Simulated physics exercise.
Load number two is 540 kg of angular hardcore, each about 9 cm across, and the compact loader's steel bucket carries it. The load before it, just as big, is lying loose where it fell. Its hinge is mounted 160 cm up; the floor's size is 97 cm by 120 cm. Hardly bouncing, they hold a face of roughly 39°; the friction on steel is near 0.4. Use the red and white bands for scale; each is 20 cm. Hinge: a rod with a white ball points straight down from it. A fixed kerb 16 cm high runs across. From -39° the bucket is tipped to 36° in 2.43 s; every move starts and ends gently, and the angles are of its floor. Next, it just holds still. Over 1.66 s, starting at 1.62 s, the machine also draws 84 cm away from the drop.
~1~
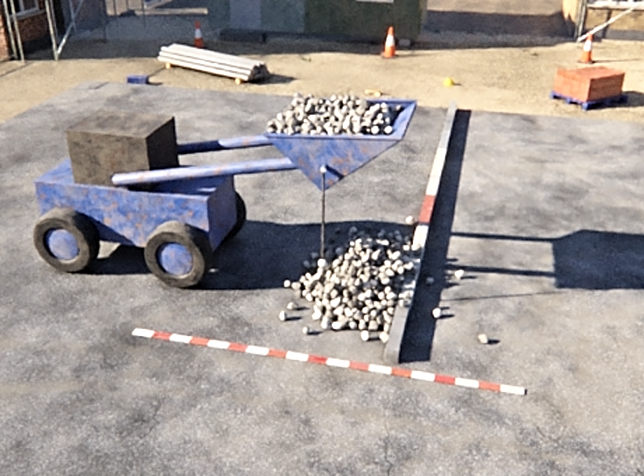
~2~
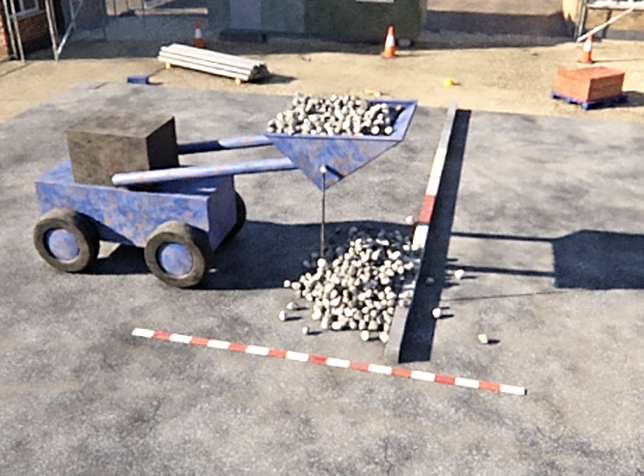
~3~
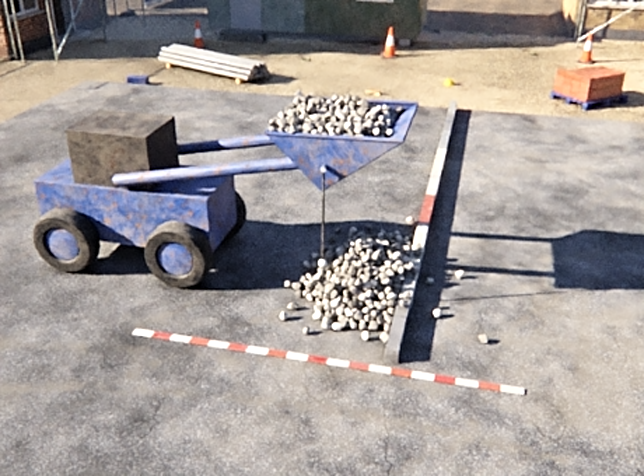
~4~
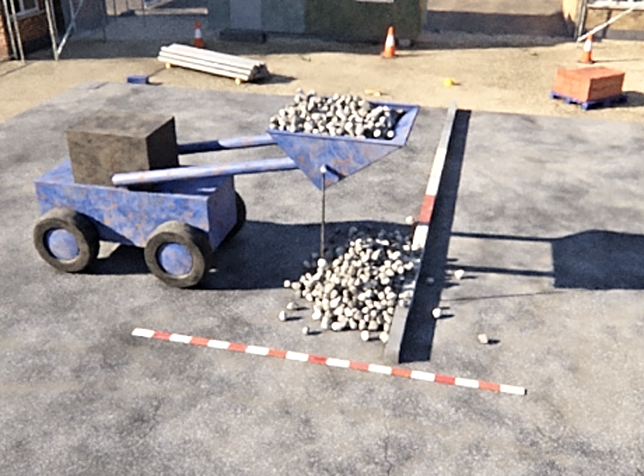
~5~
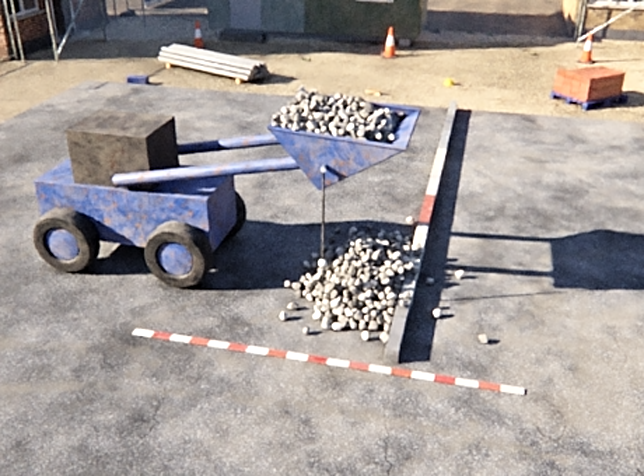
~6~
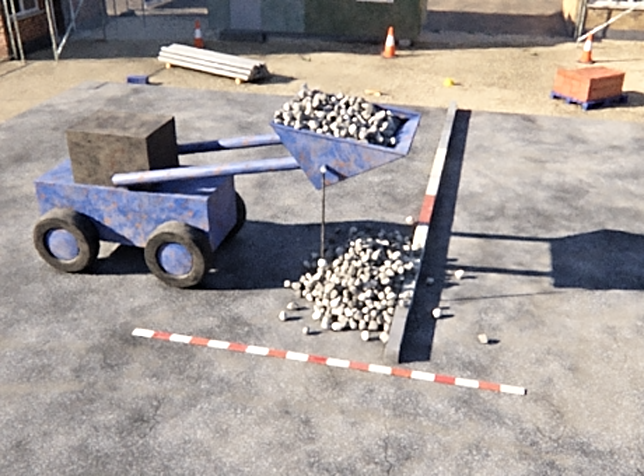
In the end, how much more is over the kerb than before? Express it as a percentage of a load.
By the end about 27 per cent more lies there.
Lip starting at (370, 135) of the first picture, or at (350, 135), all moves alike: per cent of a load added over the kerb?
The first would add some 5 per cent and the second some 0 per cent.
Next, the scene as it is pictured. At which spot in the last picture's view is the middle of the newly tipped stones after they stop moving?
Roughly pixel (389, 268) in the last view.
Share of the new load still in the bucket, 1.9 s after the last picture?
Roughly 15 per cent of its load.
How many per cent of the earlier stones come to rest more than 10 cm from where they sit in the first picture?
Close to 5 per cent.
Then, 1.2 s after the last picture the floor is at 24°; in per cent of one load, 97 in the bucket, 103 on this side of the kerb, 1 over the kerb; the foremost stones are at (433, 282).
Then, 1.9 s after the last picture the floor is at 36°; in per cent of one load, 16 in the bucket, 167 on this side of the kerb, 17 over the kerb; the foremost stones are at (472, 286).
Then, 3.1 s after the last picture the floor is at 36°; in per cent of one load, 0 in the bucket, 173 on this side of the kerb, 28 over the kerb; the foremost stones are at (512, 298).
Then, 6.0 s after the last picture the floor is at 36°; in per cent of one load, 0 in the bucket, 173 on this side of the kerb, 28 over the kerb; the foremost stones are at (512, 298). Net gain over the kerb, 27.
